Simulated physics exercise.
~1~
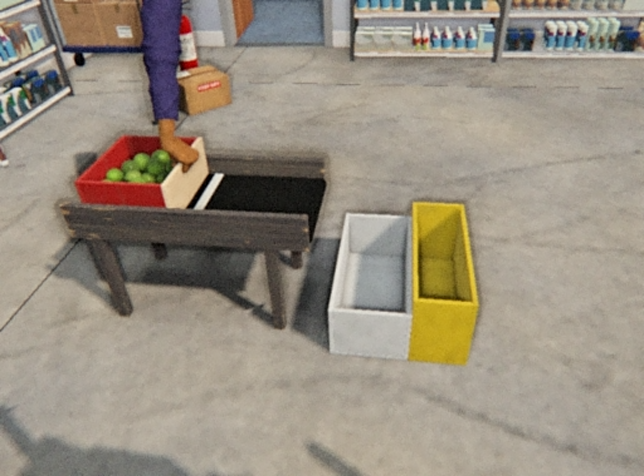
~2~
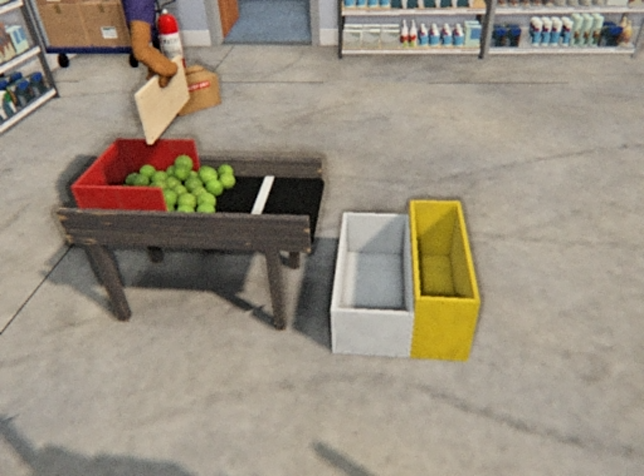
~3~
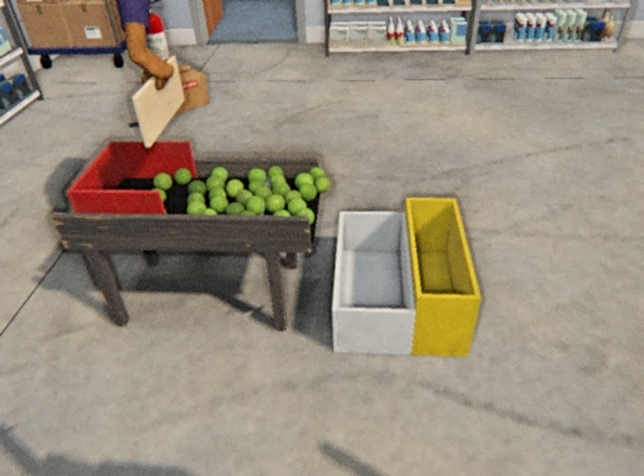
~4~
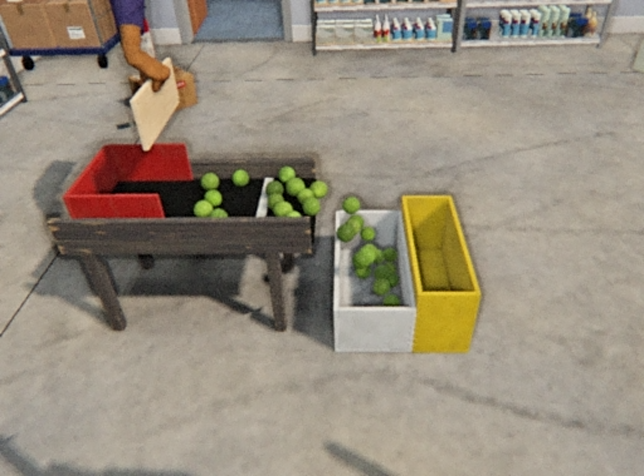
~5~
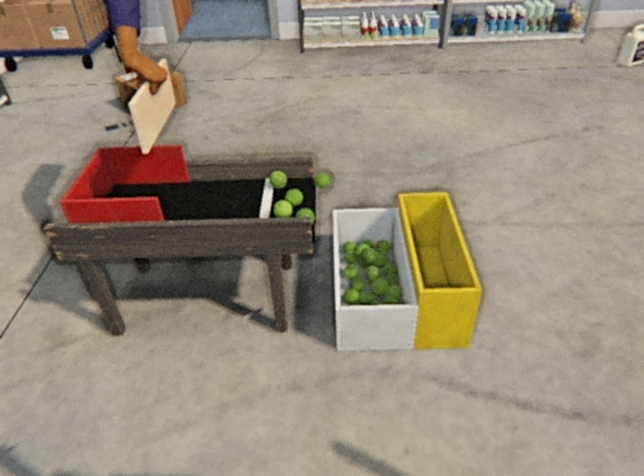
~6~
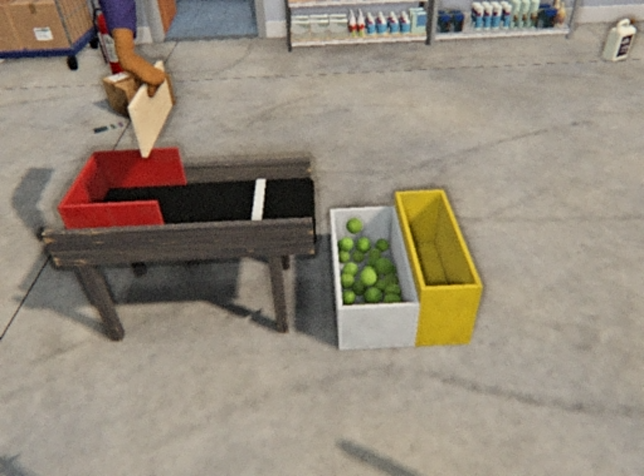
A gloved hand lifted the pale gate from a red pen, and a black belt carried the green apples right and dropped them over its end into the white bin, leaving the belt empty and the yellow tote beside it unused.
